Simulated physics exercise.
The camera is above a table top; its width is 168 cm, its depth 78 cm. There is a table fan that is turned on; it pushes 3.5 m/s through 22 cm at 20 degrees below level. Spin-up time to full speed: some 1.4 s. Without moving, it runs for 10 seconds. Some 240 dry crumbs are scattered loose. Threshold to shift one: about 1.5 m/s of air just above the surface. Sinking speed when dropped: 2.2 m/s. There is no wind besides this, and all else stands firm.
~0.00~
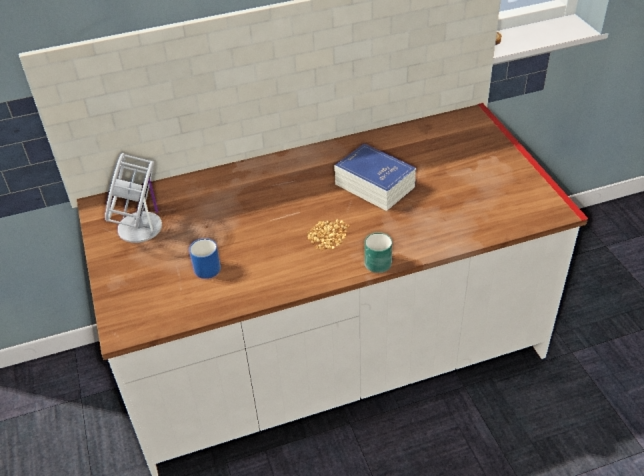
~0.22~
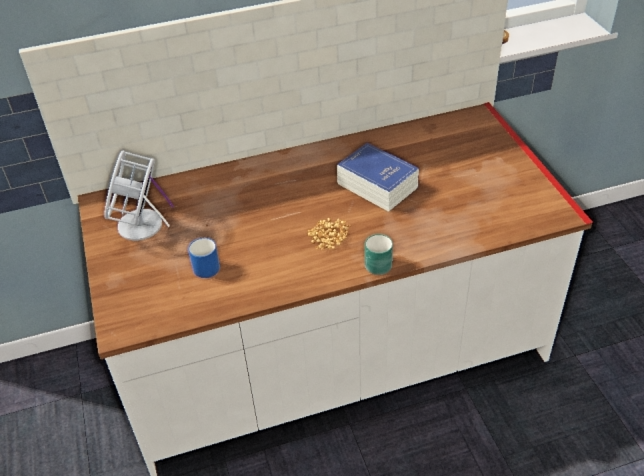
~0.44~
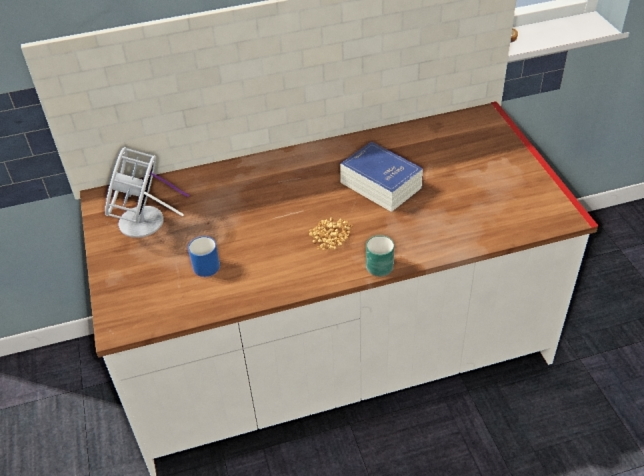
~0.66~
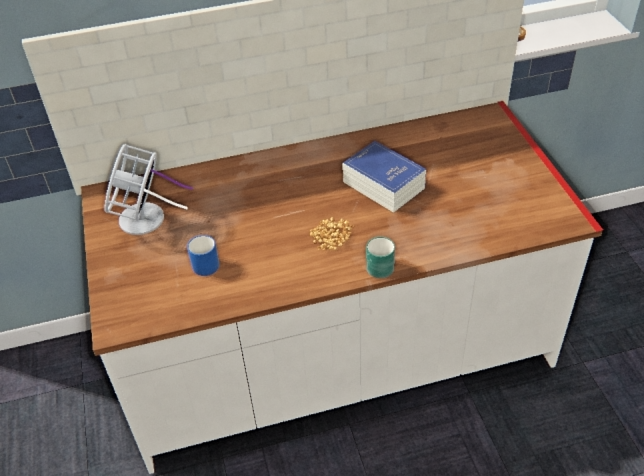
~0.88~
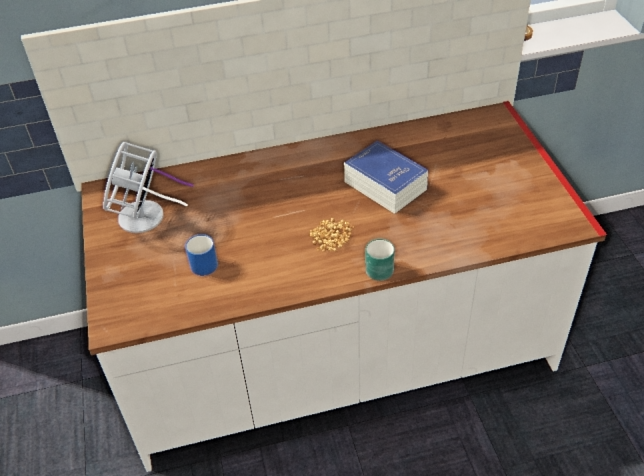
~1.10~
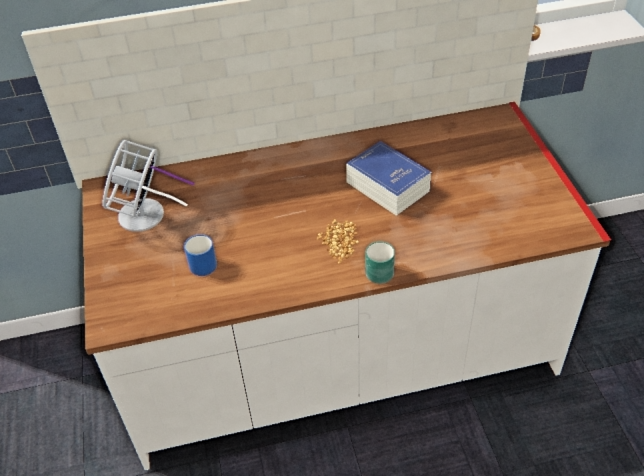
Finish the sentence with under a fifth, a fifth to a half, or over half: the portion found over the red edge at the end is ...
The portion found there is under a fifth.
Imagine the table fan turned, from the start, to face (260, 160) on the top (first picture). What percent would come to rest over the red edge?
With that aim, I'd expect around 0 in a hundred.
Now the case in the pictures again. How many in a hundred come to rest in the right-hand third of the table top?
It comes out near 0 in a hundred.
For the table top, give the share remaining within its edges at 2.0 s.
That works out to roughly 1 % remaining.
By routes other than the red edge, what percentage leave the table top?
The share is about 100 %.
After 2.0 s, 2 % are over the red edge; 98 % have settled or left.
After 3.2 s, 2 % are over the red edge; 99 % have settled or left.
After 5.5 s, 3 % are over the red edge; 100 % have settled or left.
After 10.0 s, at the end, 3 % are over the red edge.
